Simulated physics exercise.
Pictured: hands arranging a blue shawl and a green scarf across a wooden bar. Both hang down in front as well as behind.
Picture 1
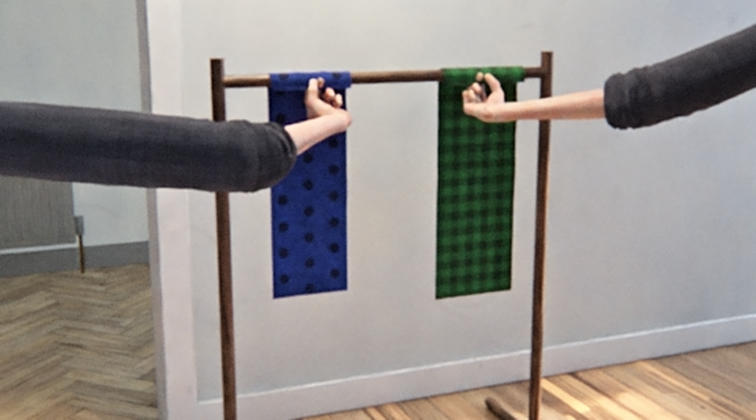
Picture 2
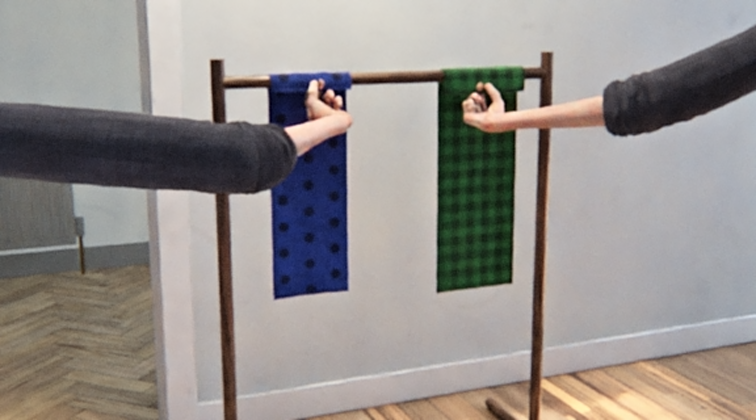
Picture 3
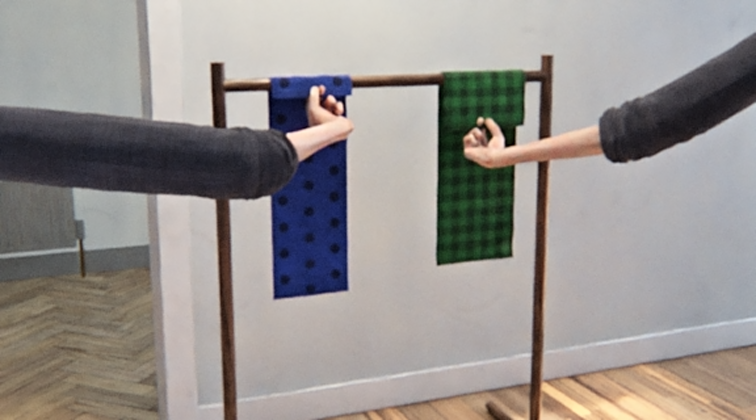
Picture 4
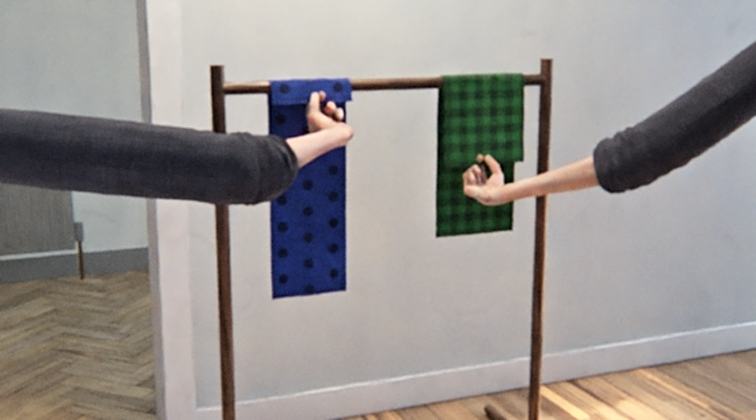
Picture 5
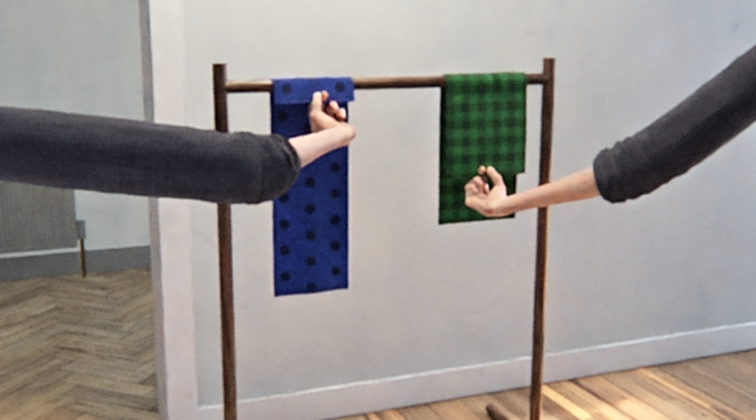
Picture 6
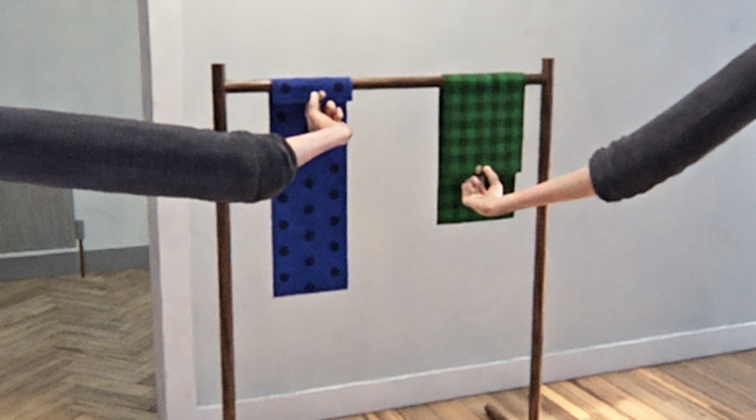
Two hands gripped cloths draped over a wooden bar; the right one drew the green checked cloth's front end well down as its back end rose, while the blue dotted cloth on the left barely shifted.
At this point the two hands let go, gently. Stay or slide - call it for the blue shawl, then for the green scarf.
Blue shawl - slide; green scarf - stay.
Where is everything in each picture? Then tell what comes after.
Shawl front hem (332, 83), back hem (329, 287); scarf front hem (465, 78), back hem (455, 292), in the first frame.
Shawl front hem (332, 84); scarf front hem (465, 88), in the second frame.
Shawl front hem (333, 90); scarf front hem (466, 124), in the third frame.
Shawl front hem (333, 97); scarf front hem (466, 160), in the fourth frame.
Shawl front hem (335, 96); scarf front hem (468, 172), in the fifth frame.
Shawl front hem (333, 96), back hem (330, 286), front far shorter than the back; scarf front hem (464, 172), back hem (457, 218), front over half the back, in the sixth frame.
Then, 0.52 s after the last picture, shawl clear of the rail and dropping; scarf still hanging.
Then, 1.12 s after the last picture, shawl in a heap on the floor; scarf still hanging.
At rest, shawl in a heap on the floor; scarf still hanging. The blue shawl is pulled off by its long side and the green scarf stays on.
